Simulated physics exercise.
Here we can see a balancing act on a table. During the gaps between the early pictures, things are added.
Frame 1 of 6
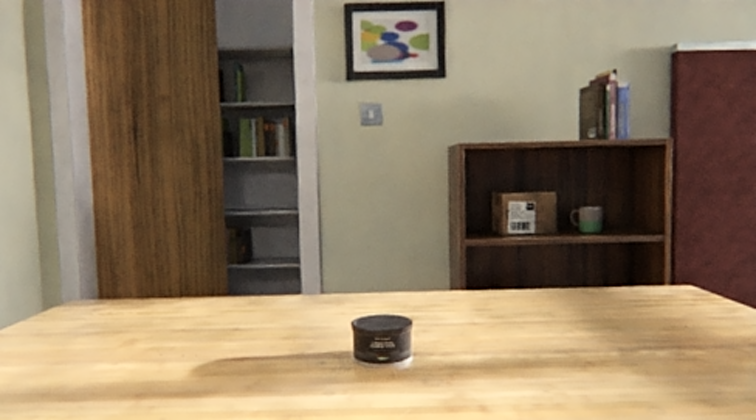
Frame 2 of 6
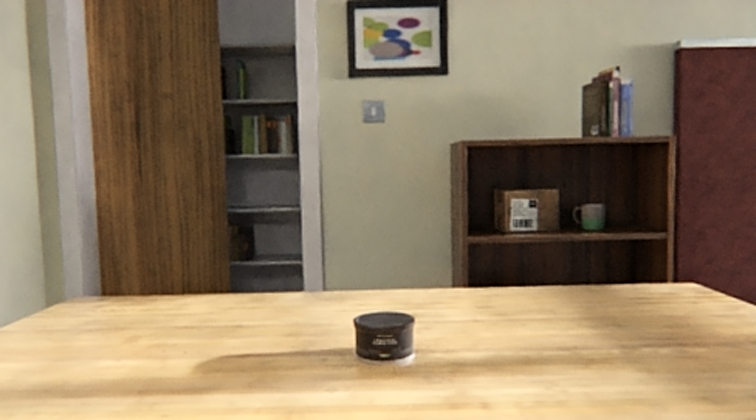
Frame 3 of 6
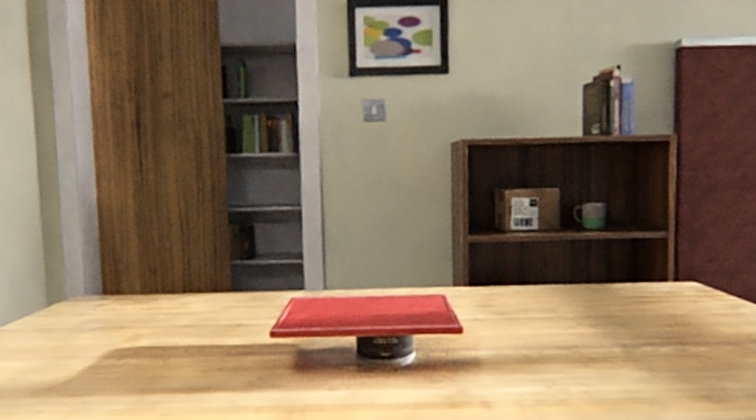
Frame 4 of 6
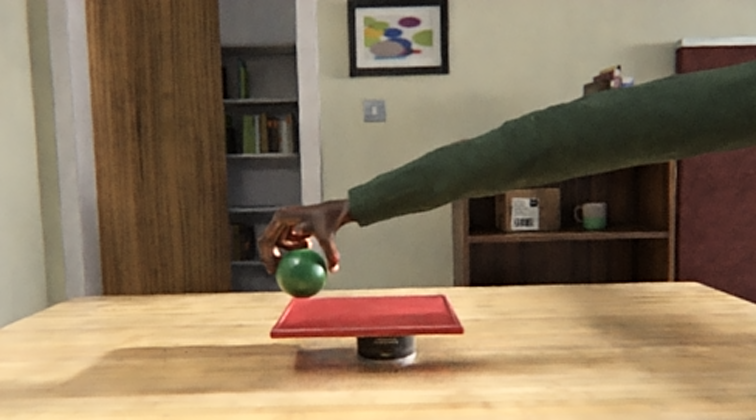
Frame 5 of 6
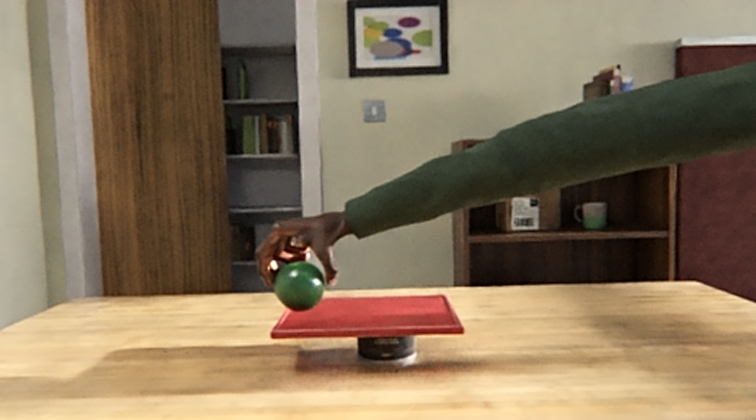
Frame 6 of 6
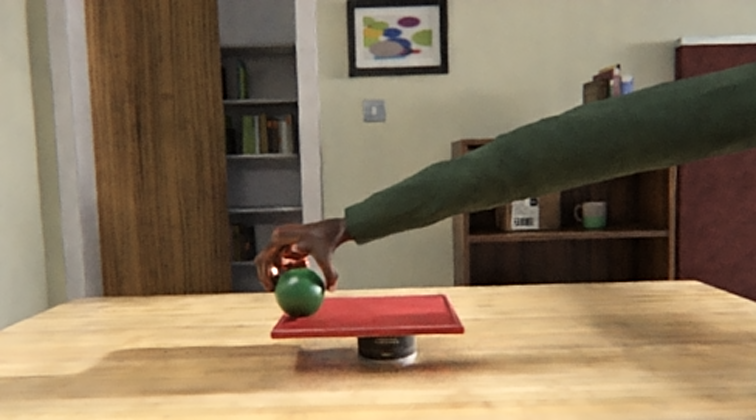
In a room with pale green walls, a light wooden table is seen from its near side, with shelves, a framed picture and a dark bookcase behind. A small black tub sits near the table's centre, and a flat red board then appears balanced on top. A hand in a dark green sleeve reaches from the right and lowers a green apple onto the board's left side, still holding it.
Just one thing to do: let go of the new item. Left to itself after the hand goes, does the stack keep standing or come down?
Pretty clearly, it isn't secure there.
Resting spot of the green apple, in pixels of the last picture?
Roughly pixel (251, 340) in the last picture.
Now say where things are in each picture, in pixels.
The last thing is not in view yet; black tub (382, 340), in the first picture.
The last thing is not in view yet; black tub (384, 337), in the second picture.
The last thing is not in view yet; black tub (385, 336), in the third picture.
Coming down; green apple (302, 273); black tub (386, 336), in the fourth picture.
Coming down; green apple (300, 286); black tub (386, 336), in the fifth picture.
In place under the hand; green apple (300, 292); black tub (386, 336), in the sixth picture.
Then, 0.30 s on from there, green apple now fallen; red lid turned 31° from how it was put.
Then, 0.50 s on from there, red lid turned 29° from how it was put.
In the end, fallen, green apple; the other 2 unmoved. At the end, from the last picture's camera, green apple near (251, 340). The stack comes apart.
